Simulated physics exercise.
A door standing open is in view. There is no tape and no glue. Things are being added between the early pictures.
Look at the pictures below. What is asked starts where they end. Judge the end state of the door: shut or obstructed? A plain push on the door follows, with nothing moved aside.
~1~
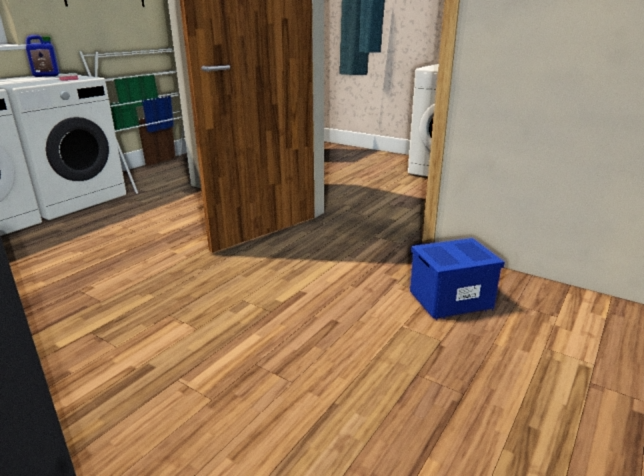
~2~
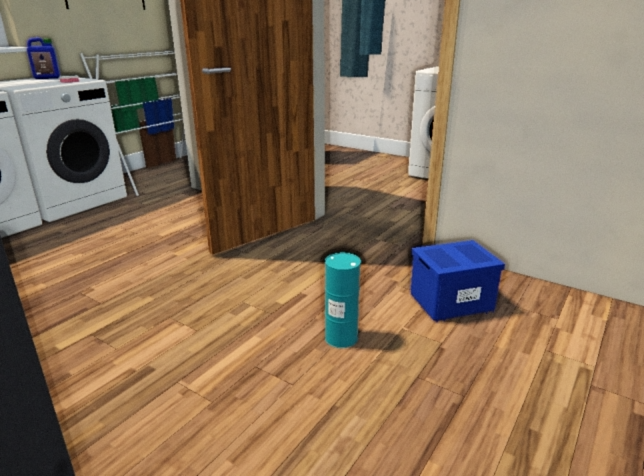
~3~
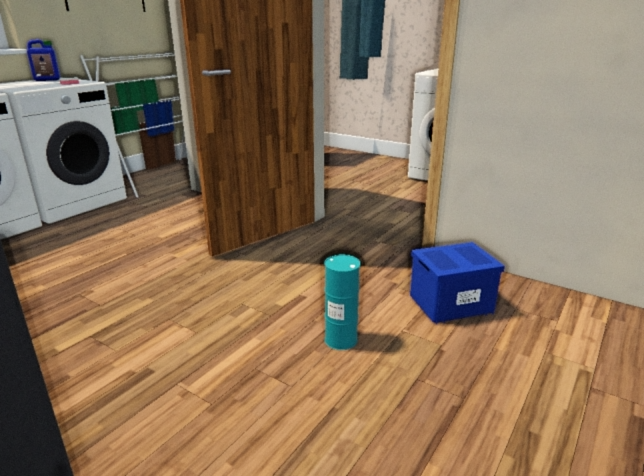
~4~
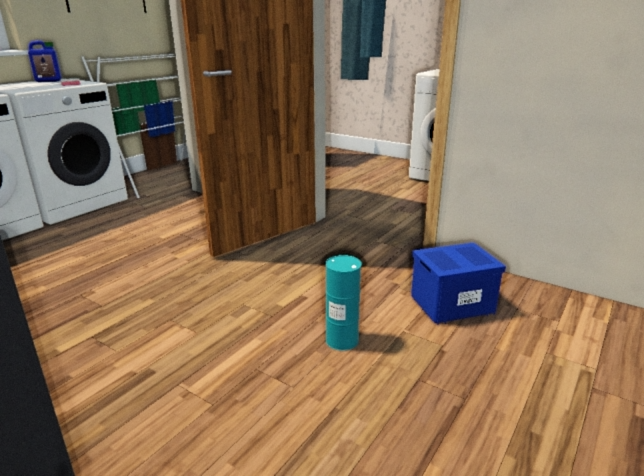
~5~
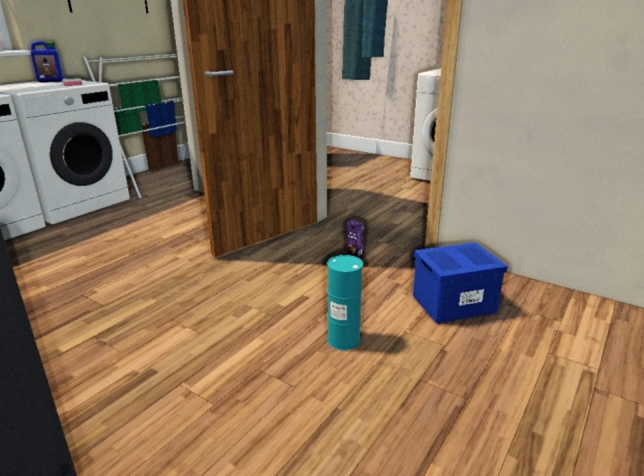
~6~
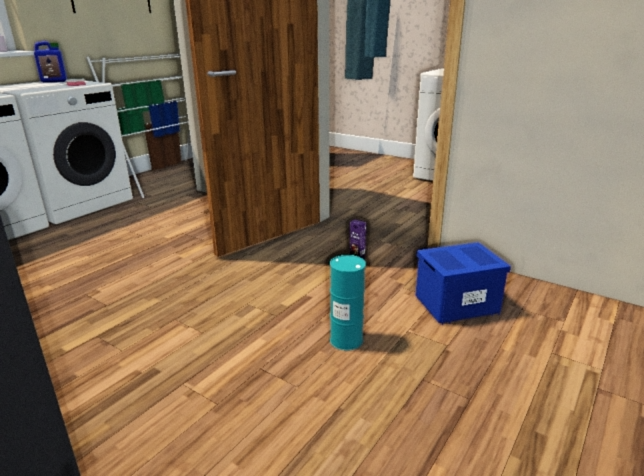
The door's path stays clear.
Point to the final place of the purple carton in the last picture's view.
Near pixel (417, 224).
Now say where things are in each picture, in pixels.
In the first frame, door wide open and still.
In the second frame, door wide open and still; turquoise canister (342, 301); blue tote (454, 280).
In the third frame, door wide open and still; turquoise canister (342, 303); blue tote (454, 282).
In the fourth frame, door wide open and still; turquoise canister (343, 303); blue tote (455, 282).
In the fifth frame, door wide open and still; turquoise canister (344, 303); blue tote (457, 282).
In the sixth frame, door wide open and still; purple carton (358, 241); turquoise canister (347, 303).
Then, 0.70 s later than the last frame, door at 66°.
Then, 1.10 s later than the last frame, door at 28°; purple carton tilted by 7° near (375, 238).
Then, 1.30 s later than the last frame, door at 9°; purple carton tilted by 19° near (406, 232).
Then, 1.60 s later than the last frame, door at 0°; purple carton tilted by 62° near (425, 221).
When it is over, door at 0°; lying over on the floor, purple carton; the other 2 as before. End places, in pixels of the last picture, purple carton near (417, 224).
